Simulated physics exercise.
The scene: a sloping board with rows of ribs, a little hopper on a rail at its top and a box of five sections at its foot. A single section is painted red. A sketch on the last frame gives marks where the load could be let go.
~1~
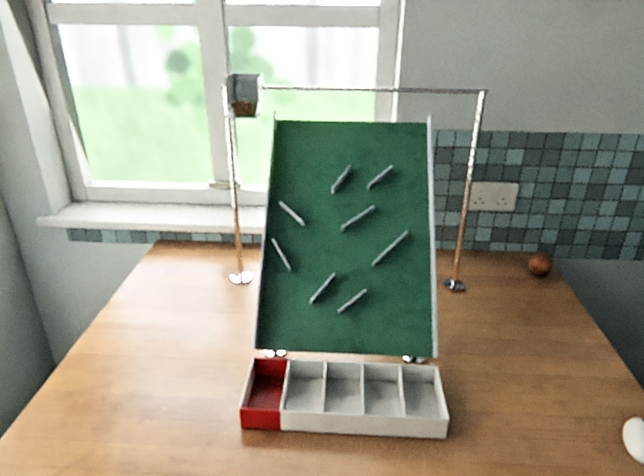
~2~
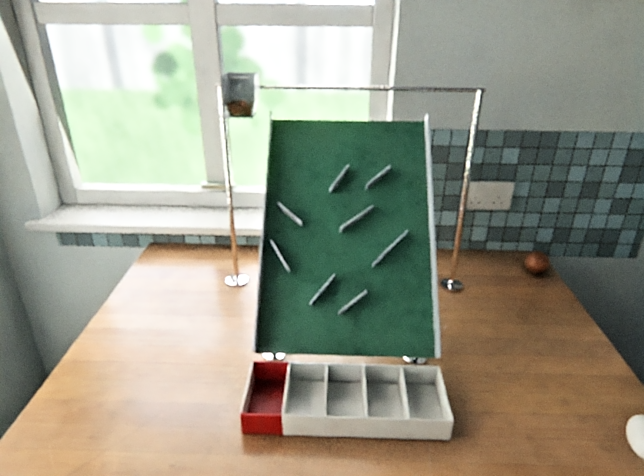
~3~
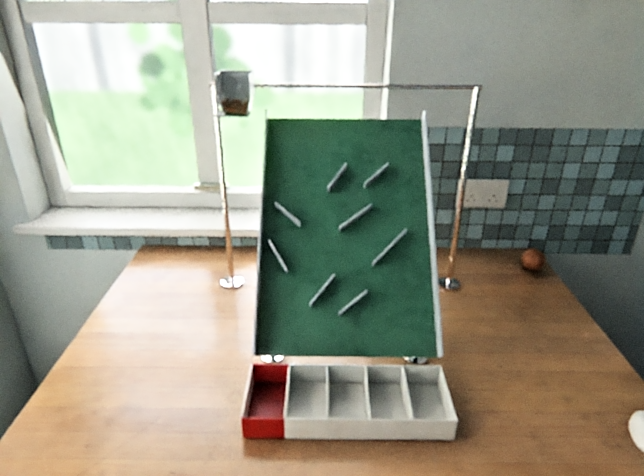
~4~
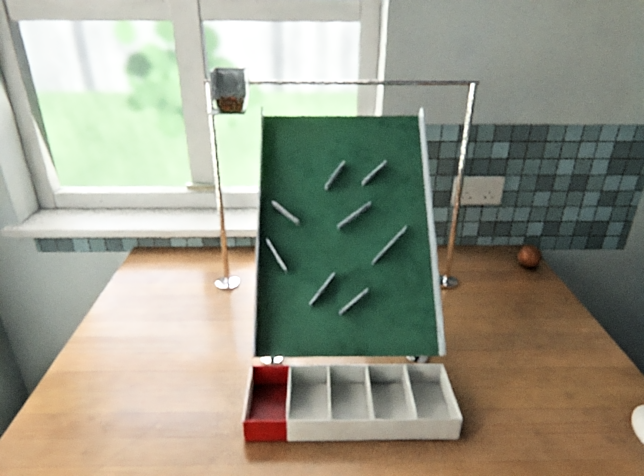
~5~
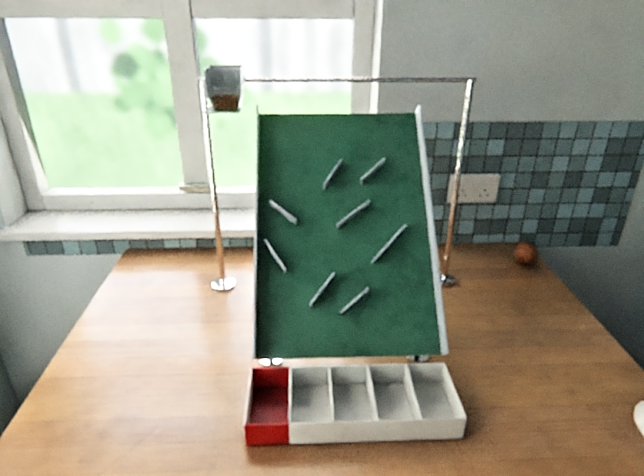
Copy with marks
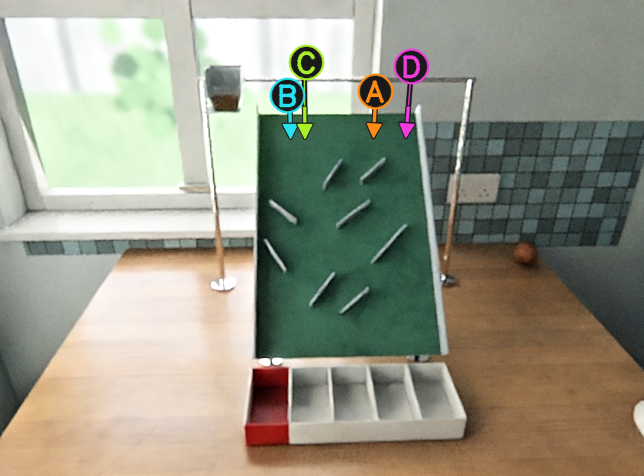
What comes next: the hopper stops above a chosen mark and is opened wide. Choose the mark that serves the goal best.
Take C.
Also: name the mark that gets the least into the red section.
The answer is D.
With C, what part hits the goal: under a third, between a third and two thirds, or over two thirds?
It is over two thirds.
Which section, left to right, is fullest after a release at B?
It is the first one.
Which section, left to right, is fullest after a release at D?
The fifth.
On the marked copy, mark A meets the board at (373, 132); mark B meets the board at (290, 133); mark C meets the board at (304, 133); mark D meets the board at (406, 132).
For mark A, roughly two thirds in the red section, roughly a third in other sections, just a few held on the board.
For mark B, roughly two thirds in the red section, roughly a quarter in other sections, about a tenth held on the board.
For mark C, the larger part in the red section, roughly a quarter in other sections.
For mark D, about a tenth in the red section, almost all in other sections, just a few outside the box.
